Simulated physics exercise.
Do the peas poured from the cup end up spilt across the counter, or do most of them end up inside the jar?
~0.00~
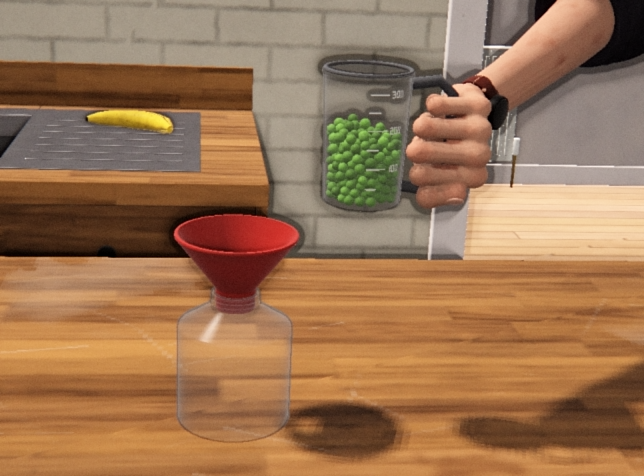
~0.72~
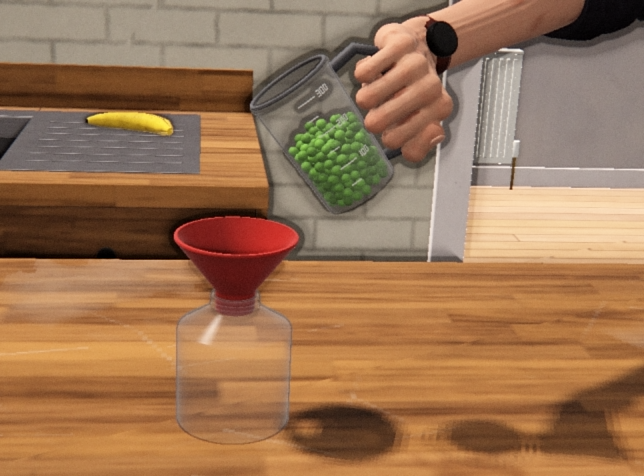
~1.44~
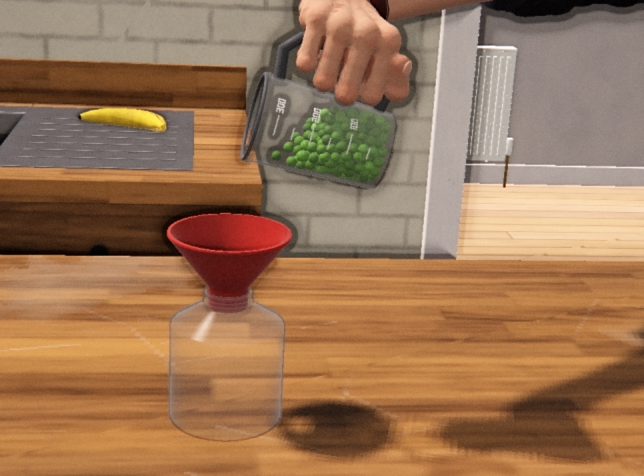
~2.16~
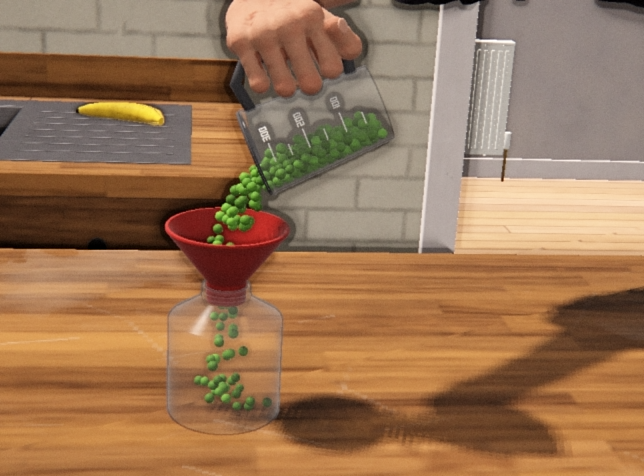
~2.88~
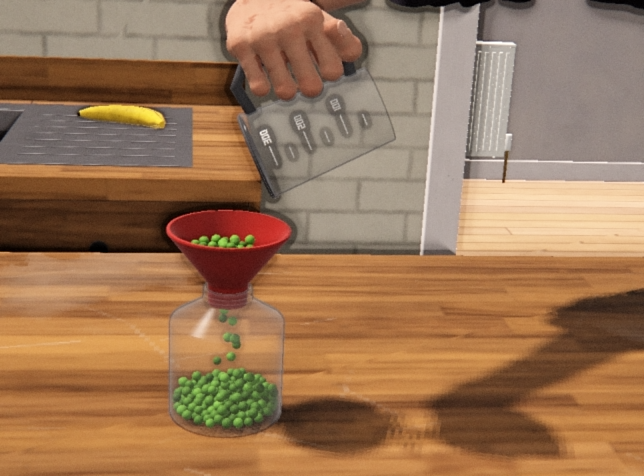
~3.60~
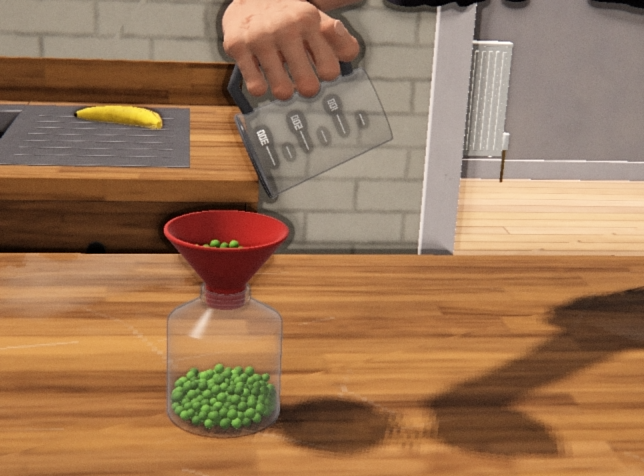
Most of the peas end up inside the jar. Some are still sitting in the red funnel, and none lie spilt on the counter.
